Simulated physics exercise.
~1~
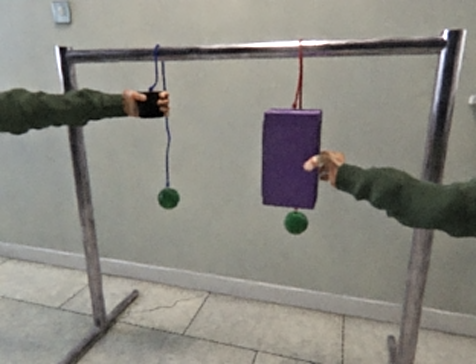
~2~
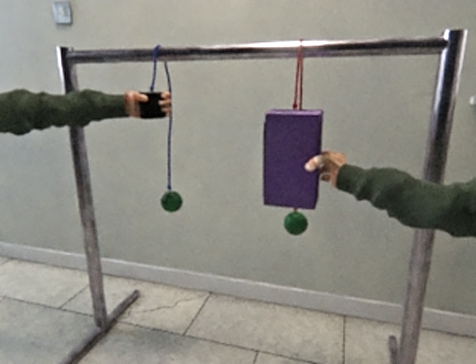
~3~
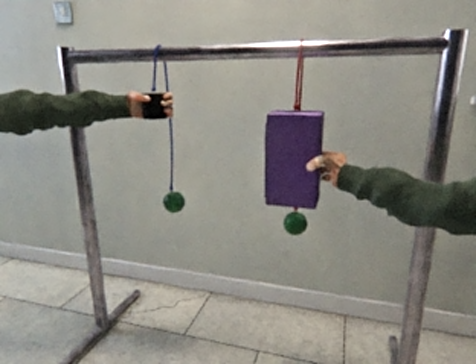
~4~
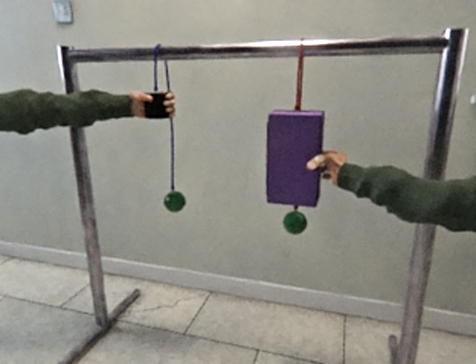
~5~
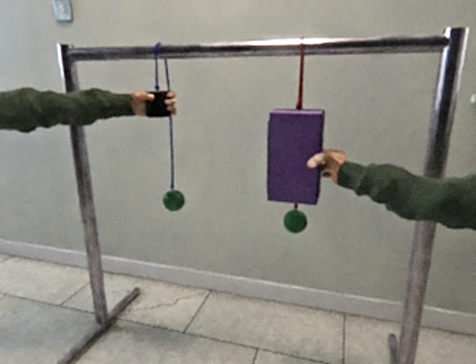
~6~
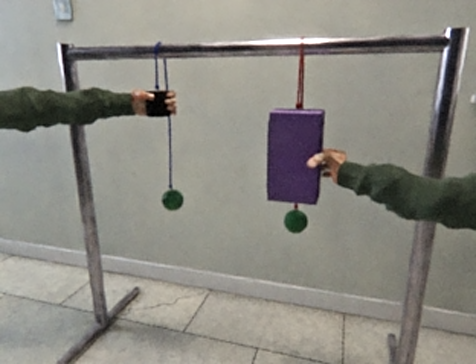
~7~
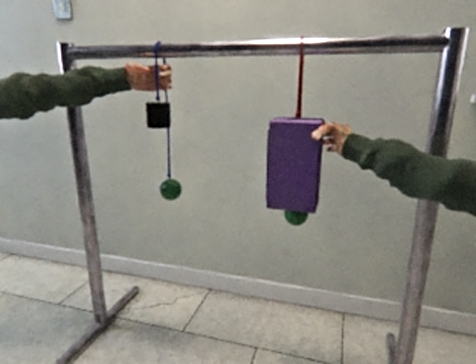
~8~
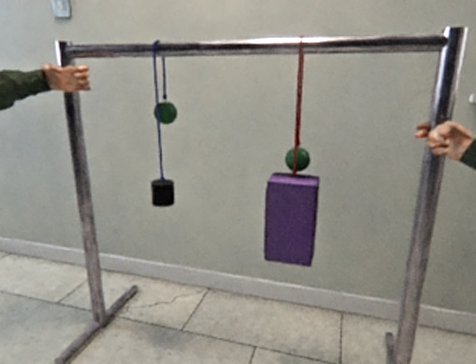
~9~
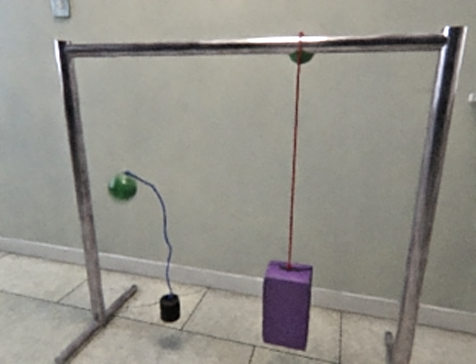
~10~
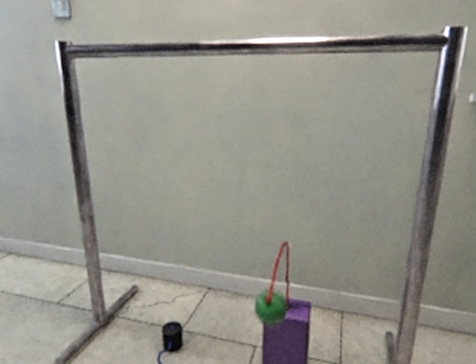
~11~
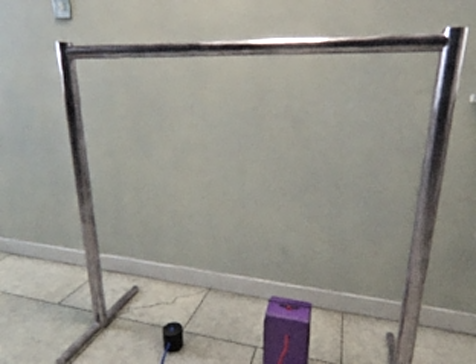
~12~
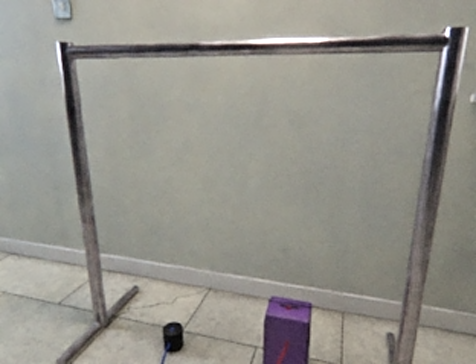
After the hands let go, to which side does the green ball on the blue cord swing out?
It moves out to the left as the black cylinder drops towards the floor.
